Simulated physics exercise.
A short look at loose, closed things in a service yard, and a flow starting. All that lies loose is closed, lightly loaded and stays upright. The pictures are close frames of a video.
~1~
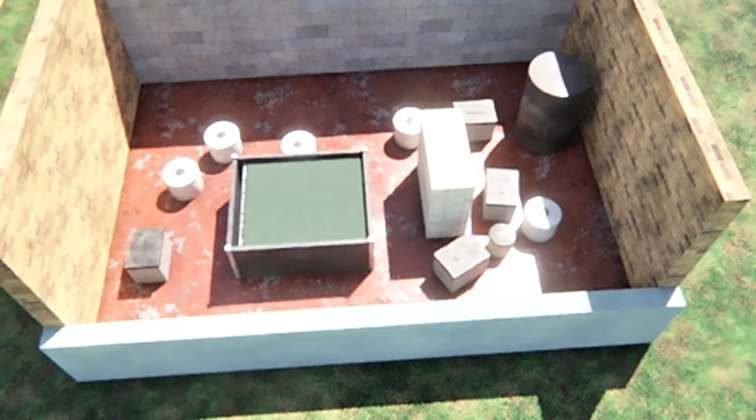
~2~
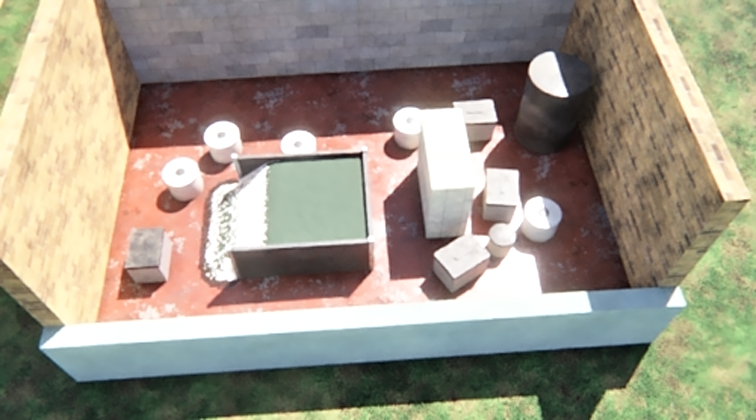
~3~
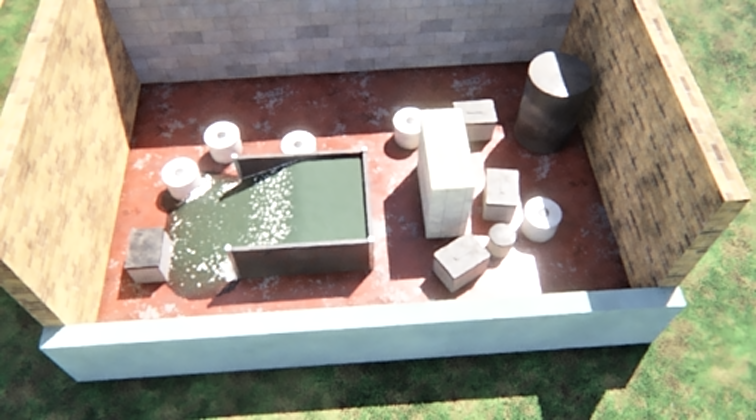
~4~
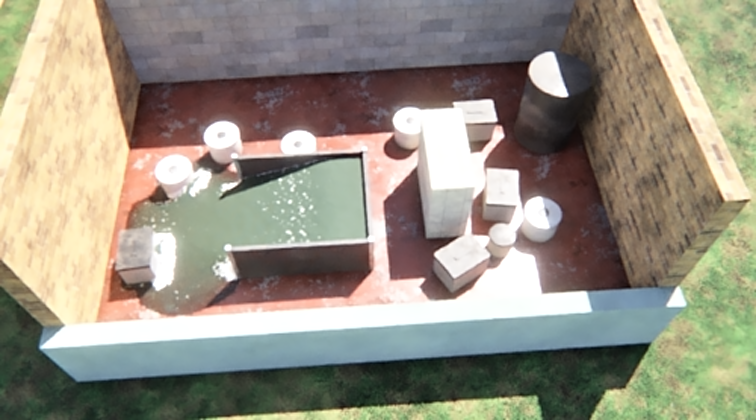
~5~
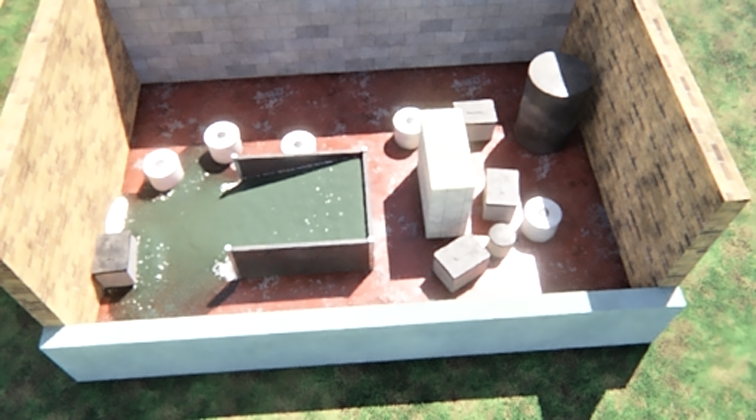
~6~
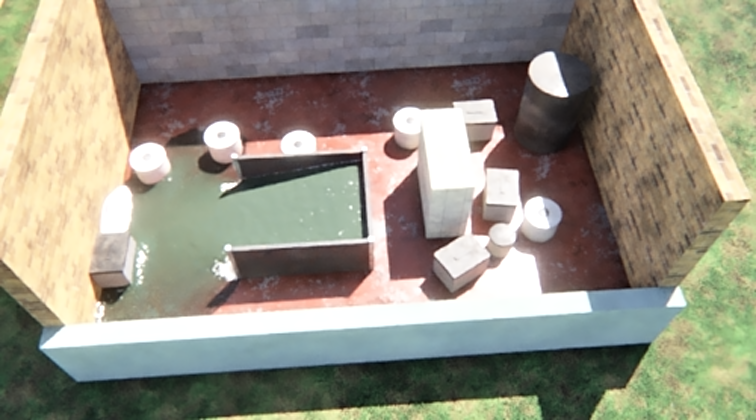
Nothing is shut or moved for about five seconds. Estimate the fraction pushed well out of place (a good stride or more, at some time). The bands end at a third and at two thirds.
It is not even a third.
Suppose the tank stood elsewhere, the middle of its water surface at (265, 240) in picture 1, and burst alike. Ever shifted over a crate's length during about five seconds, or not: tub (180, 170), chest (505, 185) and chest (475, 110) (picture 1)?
One after the other: That far or more, less than that, short of that.
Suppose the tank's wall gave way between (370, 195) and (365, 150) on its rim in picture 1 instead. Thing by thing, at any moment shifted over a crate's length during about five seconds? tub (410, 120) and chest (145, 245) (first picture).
As listed: Yes, under that.
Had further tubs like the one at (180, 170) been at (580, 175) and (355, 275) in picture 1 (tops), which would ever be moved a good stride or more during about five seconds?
In that order: Never so far, swept aside.
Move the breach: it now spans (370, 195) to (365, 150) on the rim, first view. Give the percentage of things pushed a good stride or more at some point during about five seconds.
About 10 per cent.
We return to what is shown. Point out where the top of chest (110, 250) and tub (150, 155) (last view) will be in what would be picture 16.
Close to (128, 298) and (194, 71).
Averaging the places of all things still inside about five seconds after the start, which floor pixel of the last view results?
Roughly at (440, 191).
A moment on, 1 of 10 are well off their spots; 1 afloat.
Next, 2 of 10 are well off their spots; 2 afloat.
Later, 2 of 10 are well off their spots; 1 afloat.
In the end, 3 of 10 are well off their spots, and 3 have been at some point; 3 afloat.
